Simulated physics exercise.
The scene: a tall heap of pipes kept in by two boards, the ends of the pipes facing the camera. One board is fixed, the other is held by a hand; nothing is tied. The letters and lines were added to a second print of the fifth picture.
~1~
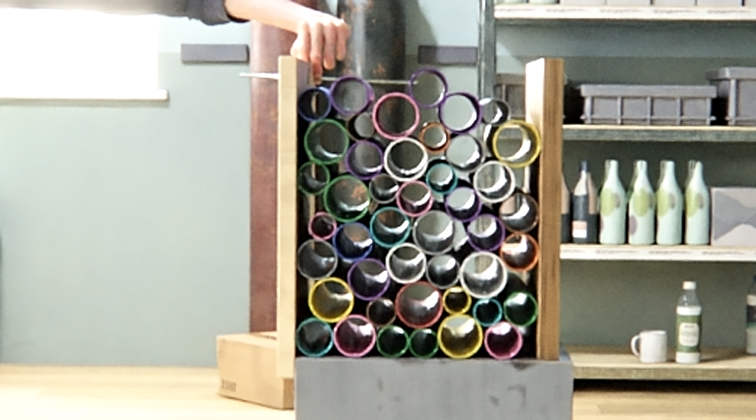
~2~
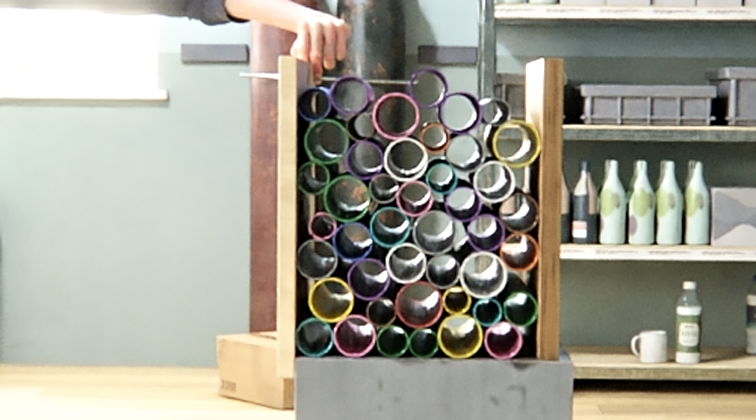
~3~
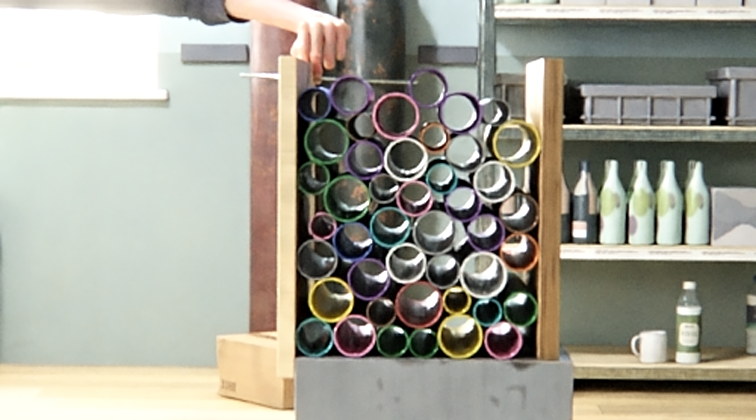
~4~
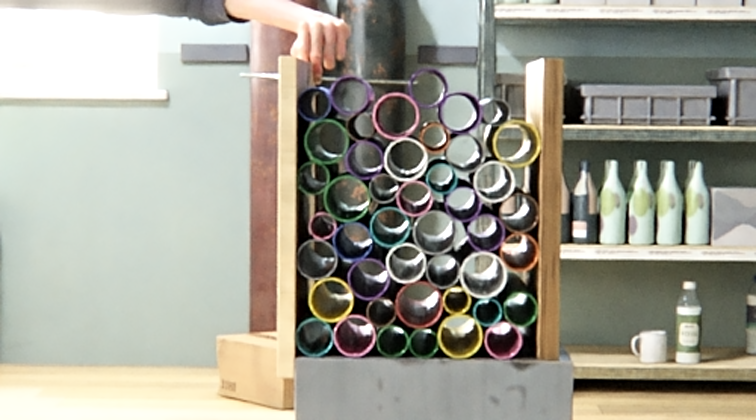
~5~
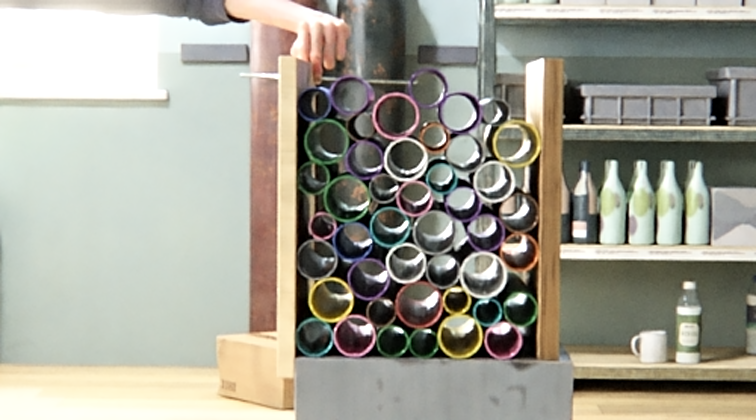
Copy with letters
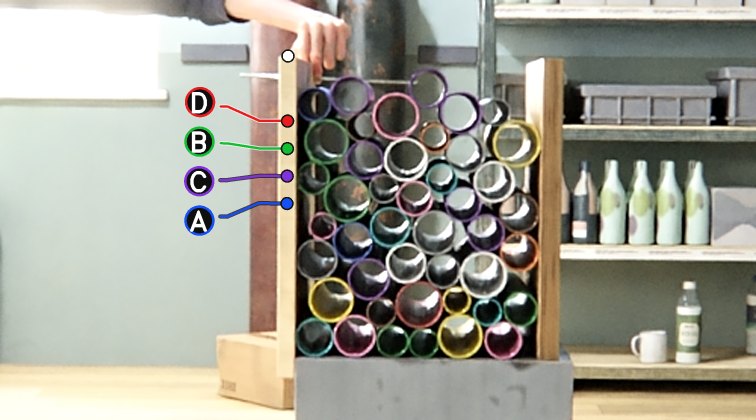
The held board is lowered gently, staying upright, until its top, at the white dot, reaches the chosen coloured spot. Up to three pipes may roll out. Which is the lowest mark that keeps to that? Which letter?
The lowest mark that will do is A.
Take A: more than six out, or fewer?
Fewer than six.
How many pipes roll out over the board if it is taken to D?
At D the number is none.
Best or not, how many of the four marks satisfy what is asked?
The number is four.
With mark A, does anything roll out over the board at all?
Yes, at A.
On the marked copy, A at (287, 203); B at (287, 148); C at (287, 176); D at (287, 121); the white dot at (288, 56).
Following A. Soon after the start, top of the board (297, 122).
Later, top of the board (296, 196).
In the end, top of the board (296, 203), two out over the board.
As for the rest, B none out over the board; C two out over the board; D none out over the board.
